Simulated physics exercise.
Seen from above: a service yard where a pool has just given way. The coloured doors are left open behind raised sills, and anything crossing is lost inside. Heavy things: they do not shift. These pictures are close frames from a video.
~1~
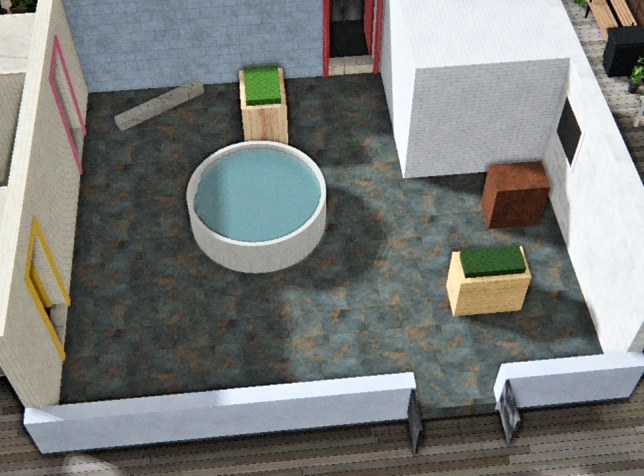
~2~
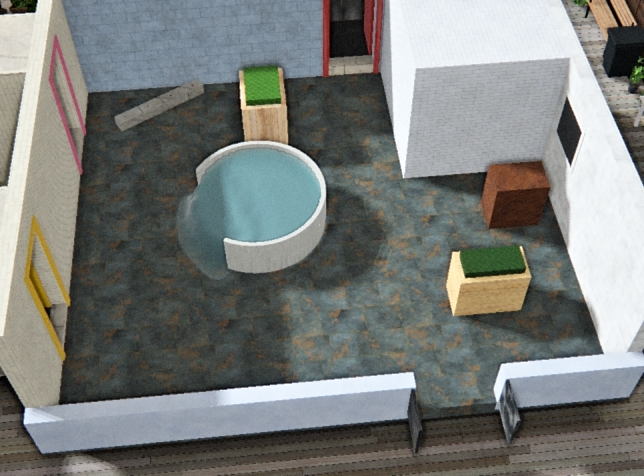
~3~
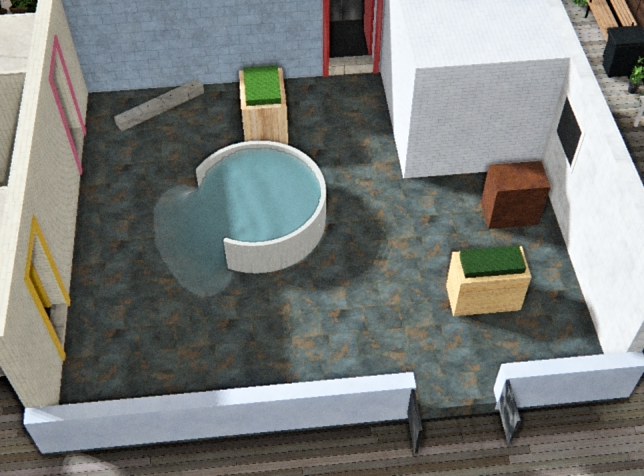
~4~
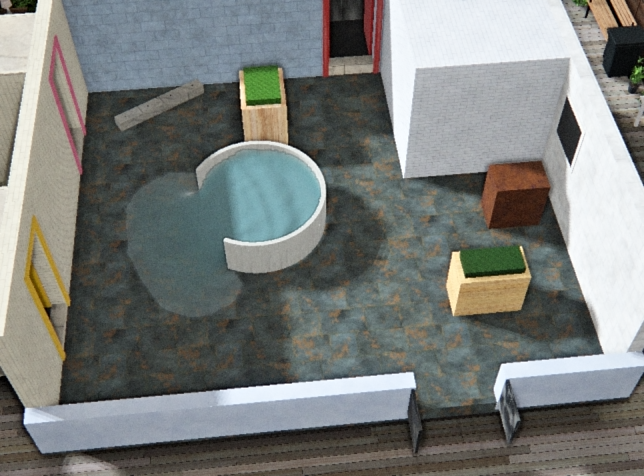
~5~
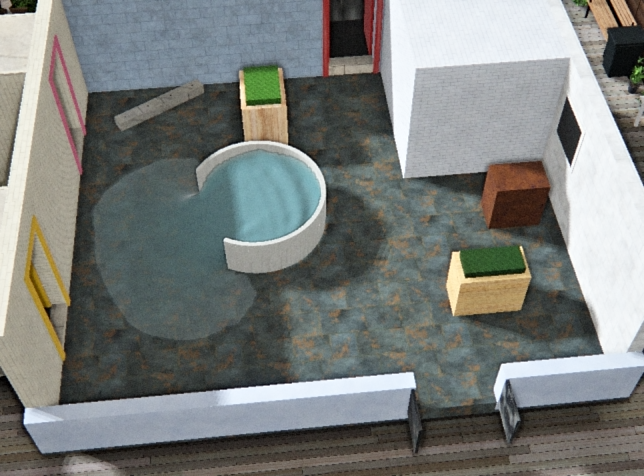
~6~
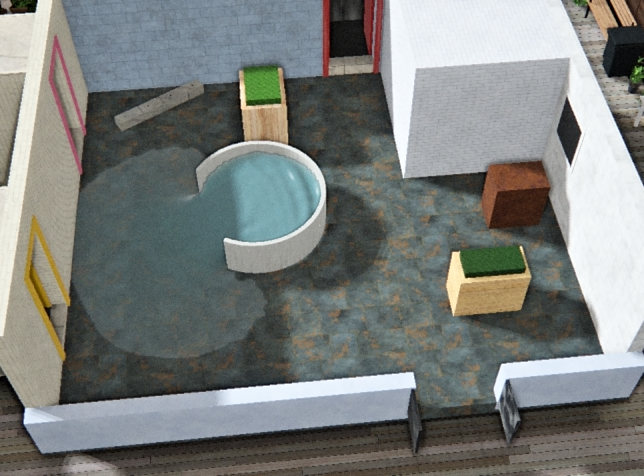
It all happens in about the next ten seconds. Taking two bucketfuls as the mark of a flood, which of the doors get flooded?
The pink door stays below the mark, the red door stays below the mark, the yellow door gets flooded.
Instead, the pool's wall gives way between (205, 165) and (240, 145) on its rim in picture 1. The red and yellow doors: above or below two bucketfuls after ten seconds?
Red door: Below; yellow door: Below.
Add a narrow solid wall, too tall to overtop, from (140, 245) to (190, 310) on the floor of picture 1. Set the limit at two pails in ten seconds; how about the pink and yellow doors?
Looks like the pink door doesn't reach that amount while the yellow door doesn't reach that amount.
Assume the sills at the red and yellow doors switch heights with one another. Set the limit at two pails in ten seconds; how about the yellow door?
The yellow door comes in under.
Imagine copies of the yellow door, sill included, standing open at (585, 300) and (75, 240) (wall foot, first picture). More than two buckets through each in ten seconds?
Going through them as given, the first one remains within the limit and the second one tops the limit.
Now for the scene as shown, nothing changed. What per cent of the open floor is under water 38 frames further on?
About 75 per cent.
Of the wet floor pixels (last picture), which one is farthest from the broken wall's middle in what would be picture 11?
My guess would be about (57, 429).
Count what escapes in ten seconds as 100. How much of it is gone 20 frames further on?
My figure: 70 percent.
A moment on, water covers 25 % of the floor; the pink door wet at the sill, nothing in, the red door not reached, the yellow door under two buckets in.
Next, water covers 25 % of the floor; the pink door wet at the sill, nothing in, the red door not reached, the yellow door over two buckets in.
Then, water covers 40 % of the floor; the pink door wet at the sill, nothing in, the red door not reached, the yellow door far over two buckets in.
Later, water covers 75 % of the floor; the pink door wet at the sill, nothing in, the red door wet at the sill, nothing in, the yellow door far over two buckets in.
In the end, water covers 95 % of the floor; the pink door wet at the sill, nothing in, the red door wet at the sill, nothing in, the yellow door far over two buckets in.
